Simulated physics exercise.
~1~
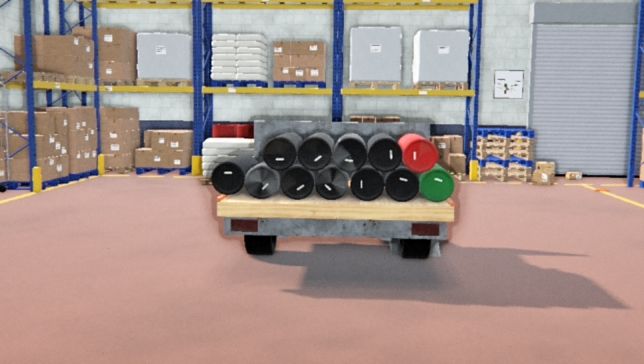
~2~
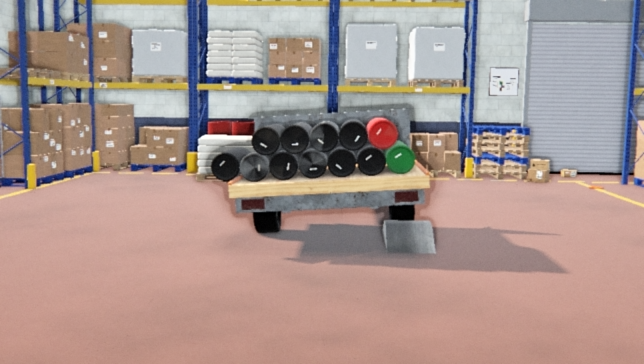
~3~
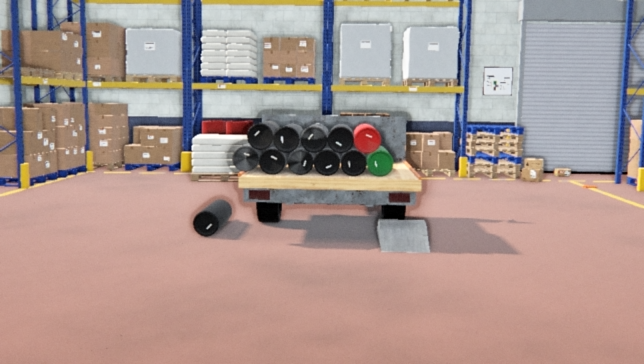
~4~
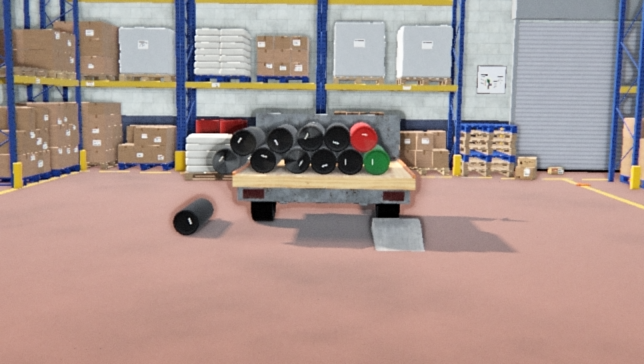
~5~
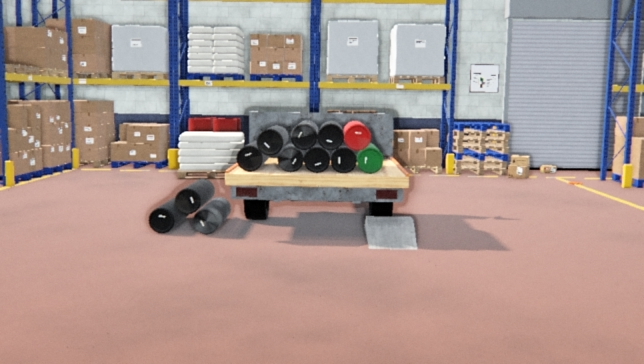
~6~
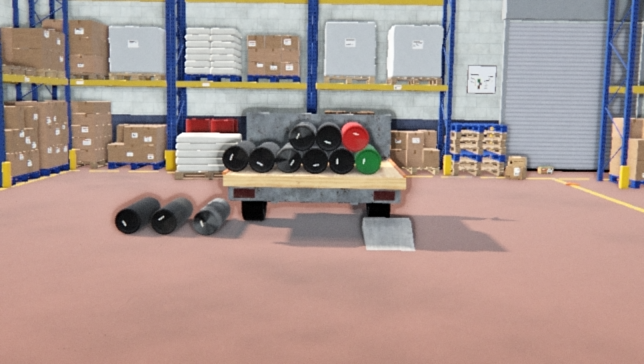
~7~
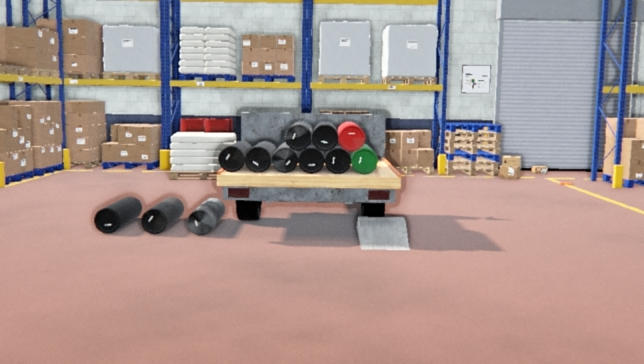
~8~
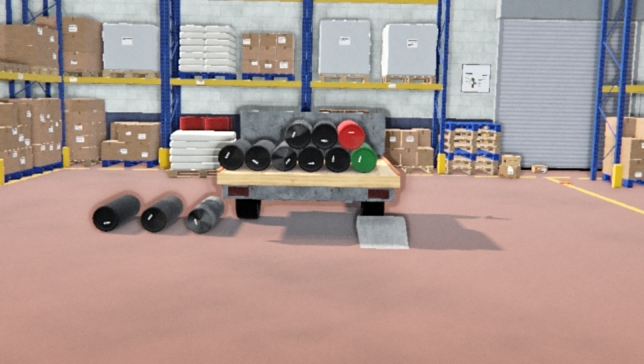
Three black cylinders roll off the trailer's left side and settle on the floor.
